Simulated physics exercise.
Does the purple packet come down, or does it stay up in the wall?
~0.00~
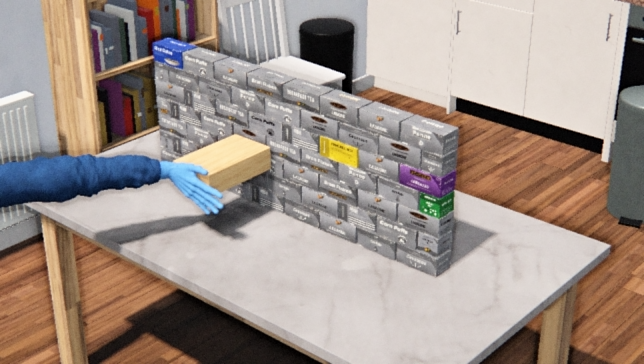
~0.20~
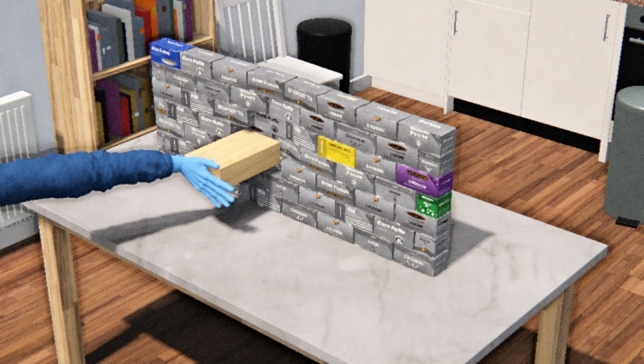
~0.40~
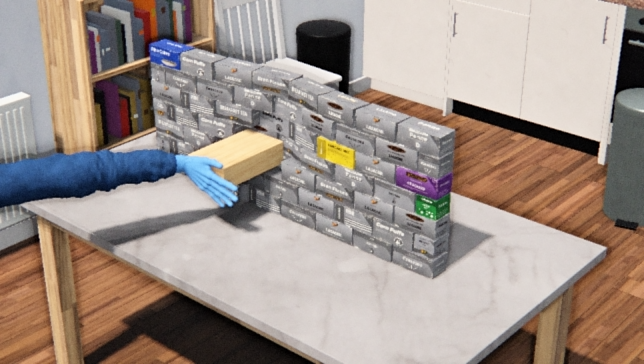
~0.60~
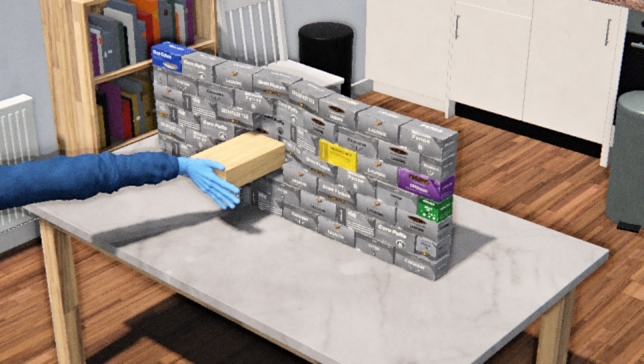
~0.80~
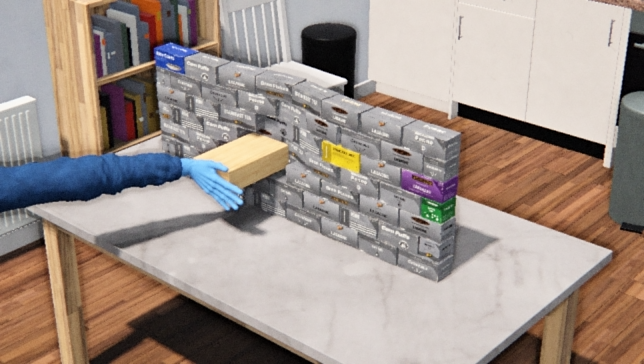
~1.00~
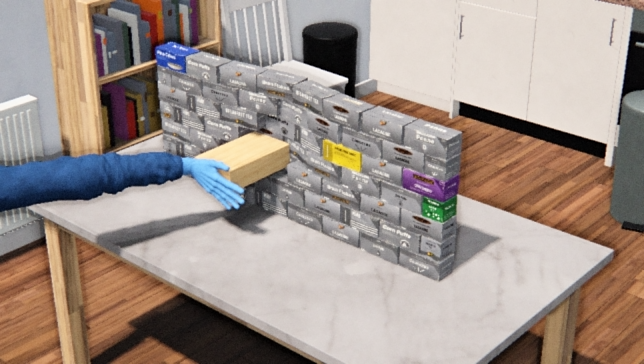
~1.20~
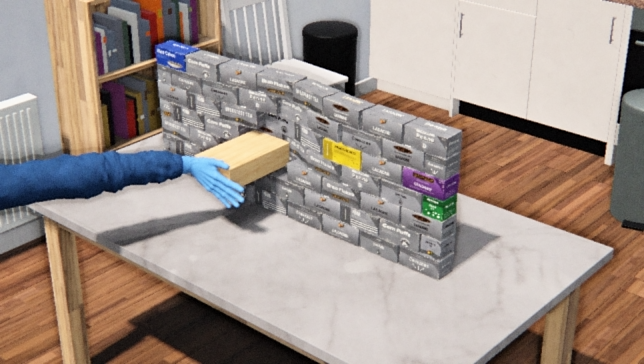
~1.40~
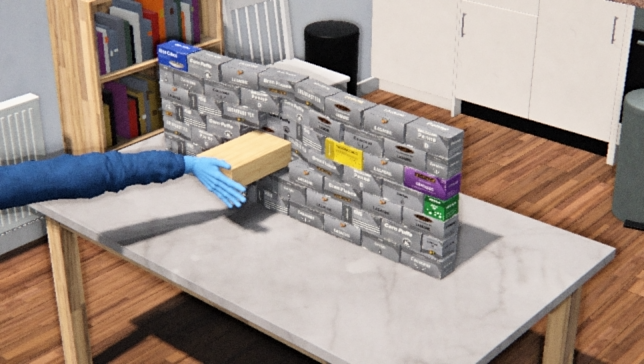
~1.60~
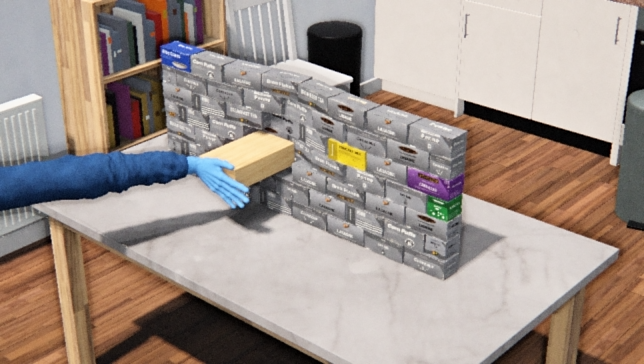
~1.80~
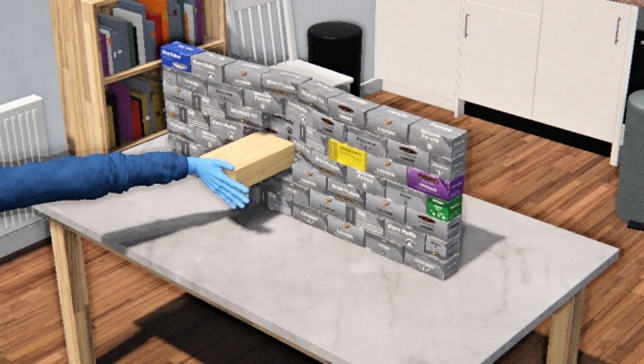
The purple packet stays up in the wall, at the same level near the right end.
